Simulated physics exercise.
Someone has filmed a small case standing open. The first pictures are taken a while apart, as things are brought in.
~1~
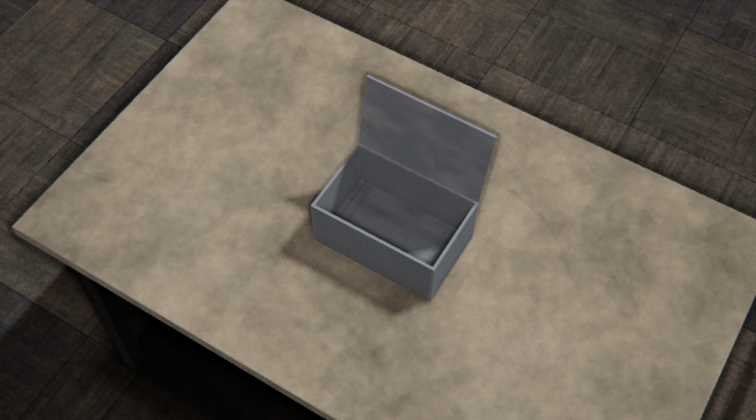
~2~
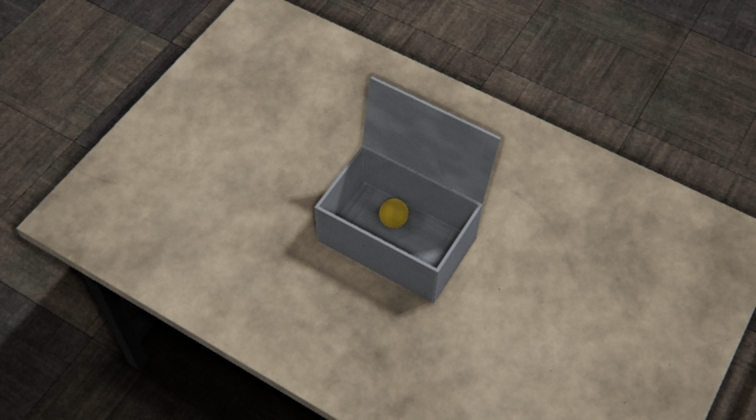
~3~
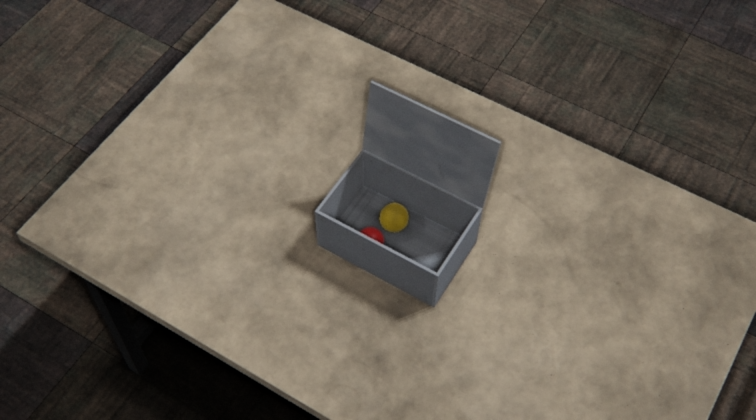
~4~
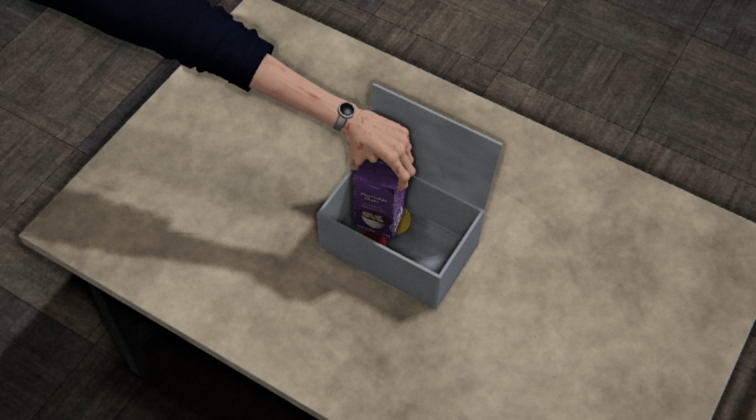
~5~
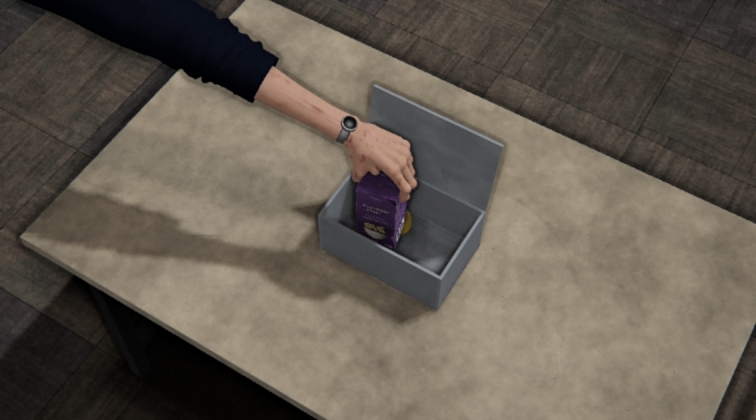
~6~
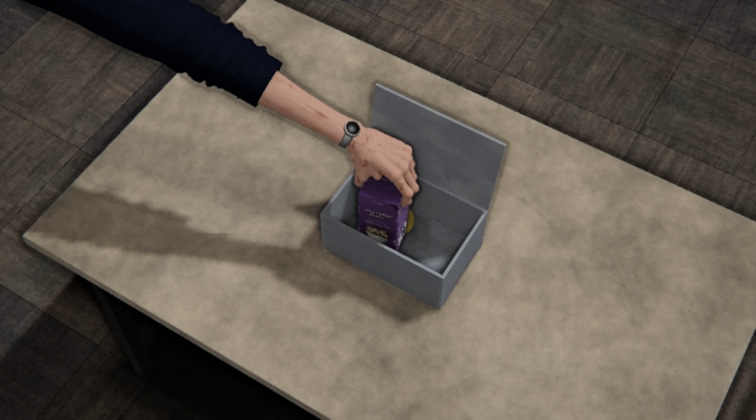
A small gray box stood open and empty on a table, then a yellow ball-like thing and something red appeared inside, and a hand lowered a purple carton in beside them, keeping hold of it.
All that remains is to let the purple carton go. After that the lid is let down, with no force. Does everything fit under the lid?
As it turns out, it closes.
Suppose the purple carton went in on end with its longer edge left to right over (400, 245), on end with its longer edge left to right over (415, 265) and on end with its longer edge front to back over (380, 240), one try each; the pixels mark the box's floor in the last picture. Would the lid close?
First try: It closes; second try: It will not close; third try: It will not close.
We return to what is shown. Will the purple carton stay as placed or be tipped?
It ends up tilted.
Then, 0.40 s on from there, purple carton turned 67° from how it was put near (412, 221); red lemon shifted a little.
Then, 1.10 s on from there, lid starting down; purple carton on its side near (419, 243); red lemon shifted about its own width; yellow lemon shifted a little.
Then, 1.60 s on from there, lid 57° above the rim; purple carton on its side near (419, 243); red lemon shifted about its own width; yellow lemon shifted a little.
Then, 2.00 s on from there, lid 12° above the rim; purple carton on its side near (419, 243); red lemon shifted about its own width; yellow lemon shifted a little.
In the end, lid shut; toppled in the box, purple carton; moved from the start, red lemon; yellow lemon unmoved. At the end, from the last picture's camera, purple carton near (419, 243).
